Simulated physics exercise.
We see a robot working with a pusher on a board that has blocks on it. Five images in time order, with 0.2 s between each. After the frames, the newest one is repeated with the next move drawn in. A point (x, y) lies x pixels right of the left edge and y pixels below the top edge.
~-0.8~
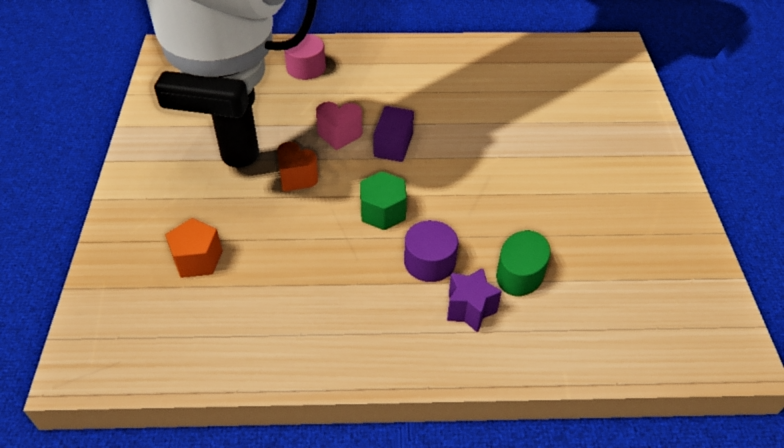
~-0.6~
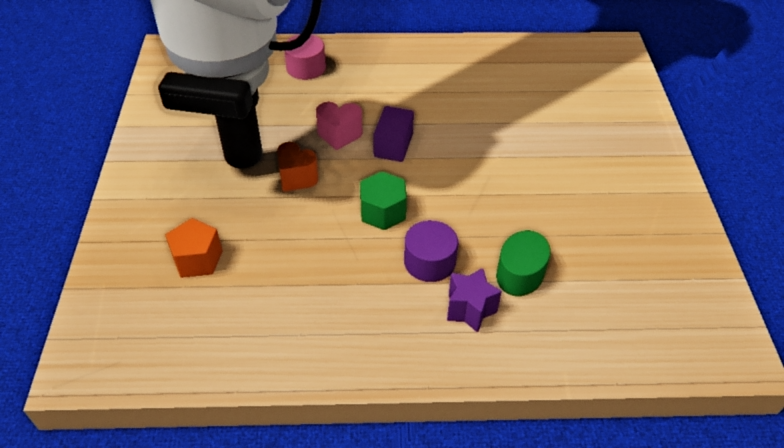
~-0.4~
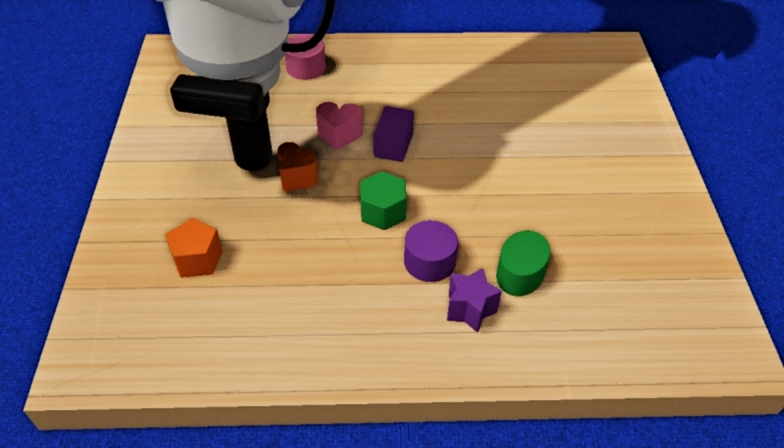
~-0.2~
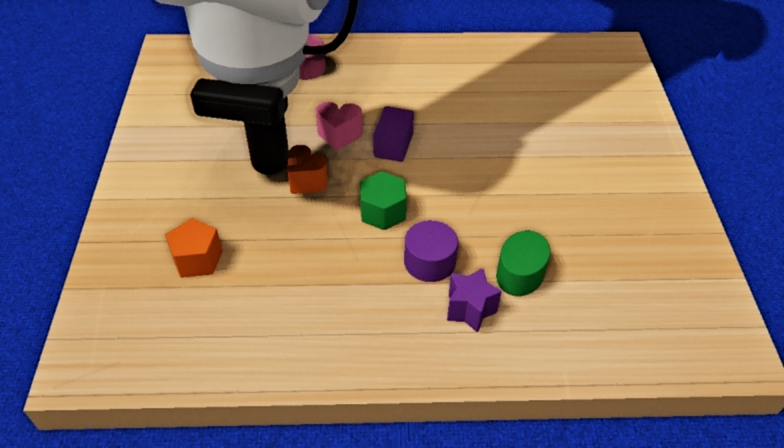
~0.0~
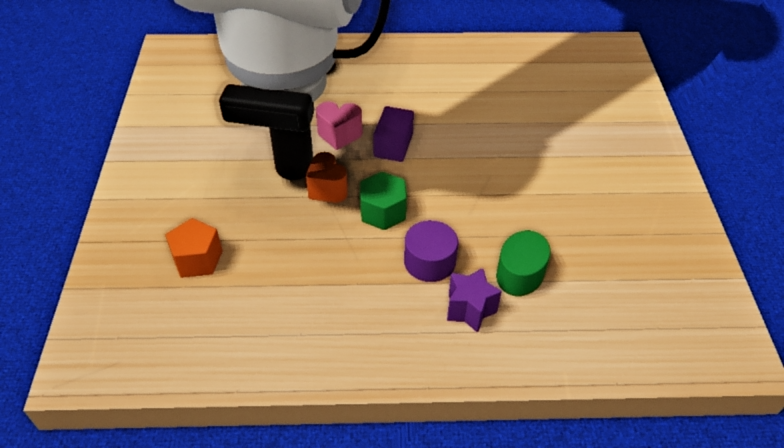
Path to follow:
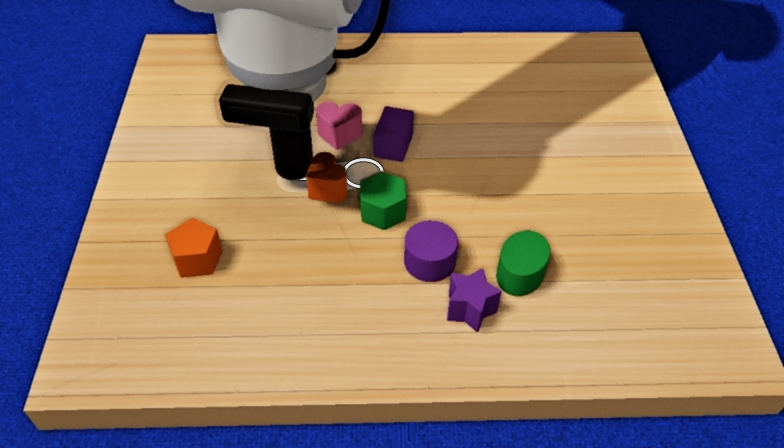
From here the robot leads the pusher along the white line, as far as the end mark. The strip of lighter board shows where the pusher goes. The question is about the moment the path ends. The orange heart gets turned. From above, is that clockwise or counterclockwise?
Verdict: Clockwise.
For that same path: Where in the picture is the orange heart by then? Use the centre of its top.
The middle of its upper face will lie at (357, 177).
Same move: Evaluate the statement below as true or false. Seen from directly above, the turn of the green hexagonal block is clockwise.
False.
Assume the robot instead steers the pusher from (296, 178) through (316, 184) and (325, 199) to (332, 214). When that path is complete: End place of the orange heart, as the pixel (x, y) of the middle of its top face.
My prediction: (364, 206).
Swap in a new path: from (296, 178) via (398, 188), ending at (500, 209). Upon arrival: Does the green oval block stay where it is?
In short: Yes.
The line goes from (296, 178) via (330, 178), ending at (363, 173).
On the path given first. Halfway along, pusher (330, 168); orange heart (352, 175), turned 50° clockwise; green hexagonal block (389, 192).
At the end, pusher (363, 163); orange heart (357, 177), turned 65° clockwise; green hexagonal block (390, 194), turned 20° anticlockwise; purple rectangle unmoved.
